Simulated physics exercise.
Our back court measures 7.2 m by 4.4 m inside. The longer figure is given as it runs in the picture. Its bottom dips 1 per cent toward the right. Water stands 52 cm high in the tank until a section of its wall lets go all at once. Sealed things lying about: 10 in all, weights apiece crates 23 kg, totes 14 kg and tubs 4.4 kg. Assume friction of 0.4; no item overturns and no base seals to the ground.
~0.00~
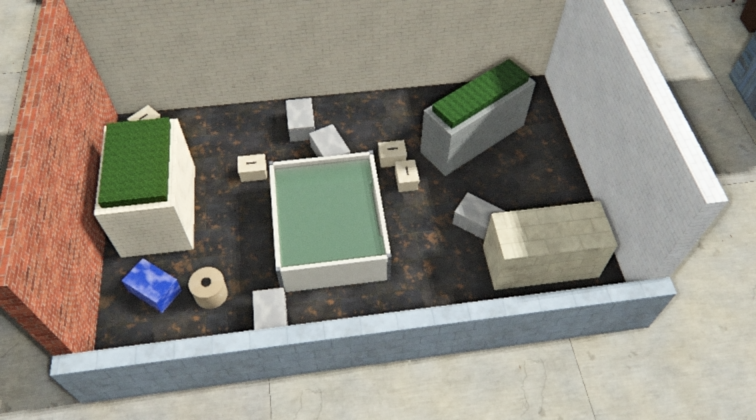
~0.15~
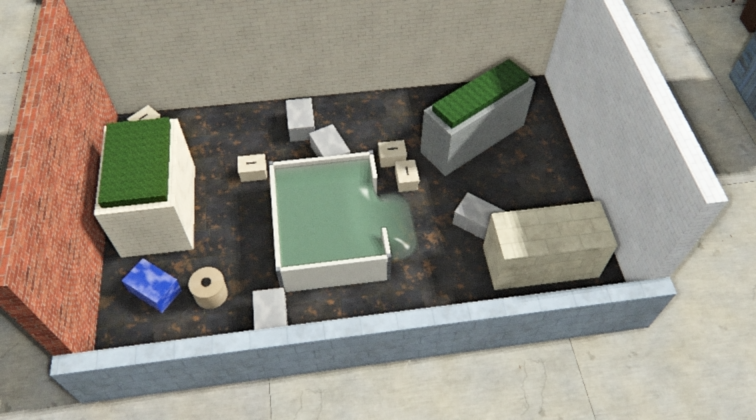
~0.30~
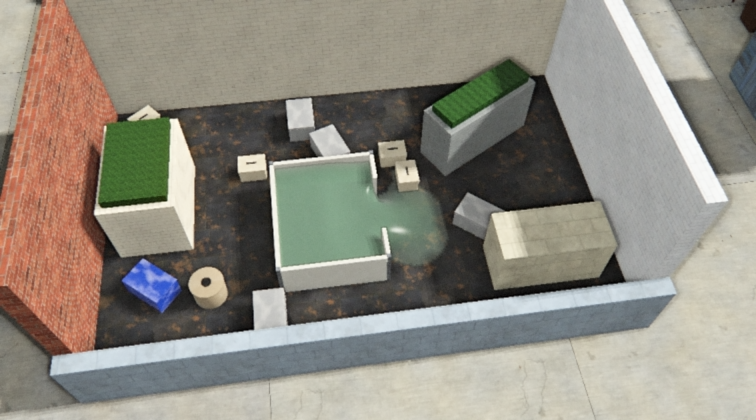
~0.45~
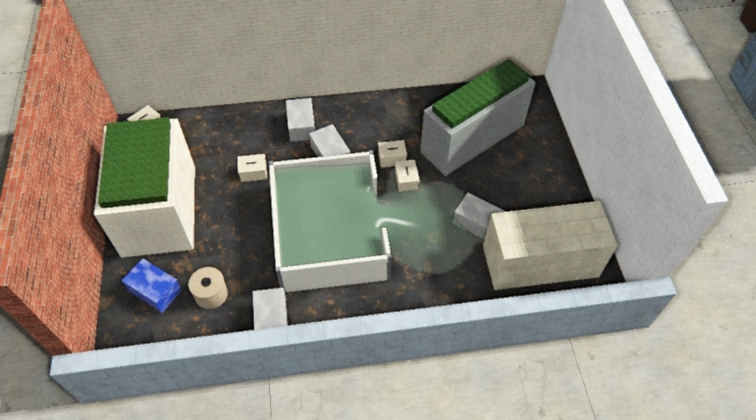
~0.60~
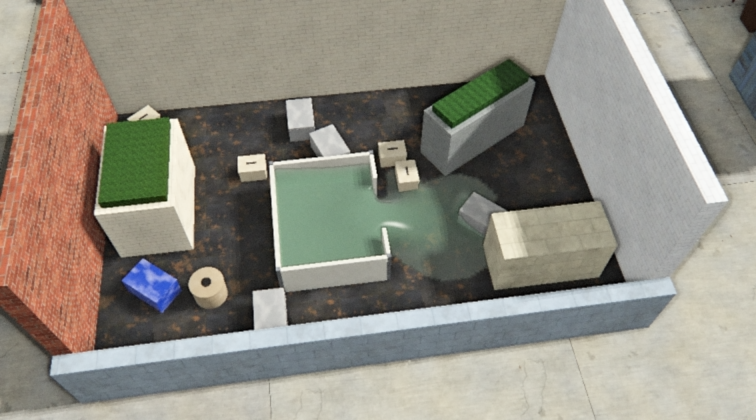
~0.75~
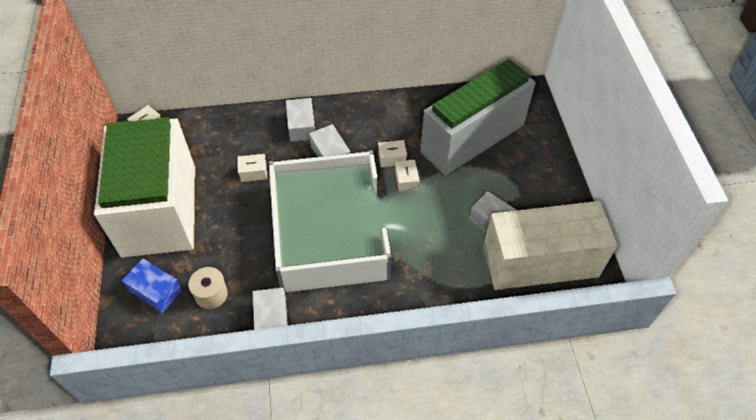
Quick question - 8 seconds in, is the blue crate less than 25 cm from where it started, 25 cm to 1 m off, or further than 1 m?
Expect it to remain nearly in place.
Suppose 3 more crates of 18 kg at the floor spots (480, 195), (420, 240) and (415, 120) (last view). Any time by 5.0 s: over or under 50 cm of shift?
Respectively: Greater, greater, smaller.
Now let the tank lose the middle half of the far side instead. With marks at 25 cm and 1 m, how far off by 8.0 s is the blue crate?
Result: Blue crate essentially stationary.
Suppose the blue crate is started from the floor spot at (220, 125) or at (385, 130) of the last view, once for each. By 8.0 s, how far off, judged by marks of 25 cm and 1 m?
In that order: It hardly budges; it hardly budges.
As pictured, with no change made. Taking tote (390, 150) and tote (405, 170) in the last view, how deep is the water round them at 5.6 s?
Around 3 cm and 3 cm.
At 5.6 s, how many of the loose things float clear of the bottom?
Count: 0.
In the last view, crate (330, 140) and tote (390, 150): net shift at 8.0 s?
0 cm and 0 cm, respectively.
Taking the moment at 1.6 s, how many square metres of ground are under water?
Wet area: Approx. 9.5 m2.
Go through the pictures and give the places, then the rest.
The blue crate at (149, 280) rests on the ground; water covers 2.4 m2; 0 of 10 have shifted, in the first frame.
The blue crate at (149, 280), on the bottom; 2.9 m2 under water; 0 of 10 have shifted, in the second frame.
The blue crate at (149, 280), on the bottom; water covers 3.4 m2; 0 of 10 have shifted, in the third frame.
The blue crate at (149, 280) rests on the ground; 4.1 m2 under water; 0 of 10 have shifted, in the fourth frame.
The blue crate at (149, 280) rests on the ground; water covers 4.6 m2; 1 of 10 have shifted, in the fifth frame.
The blue crate at (149, 280), on the bottom; 5.2 m2 under water; 1 of 10 have shifted, in the sixth frame.
After 1.6 s the blue crate is near (149, 280), 0.0 m from its start, aground; 0 afloat.
After 3.6 s the blue crate is near (149, 280), 0.0 m from its start, aground; 1 afloat.
After 5.6 s the blue crate is near (149, 280), 0.0 m from its start, aground; 0 afloat.
After 8.0 s the blue crate is near (149, 280), 0.0 m from its start, aground; 0 afloat.
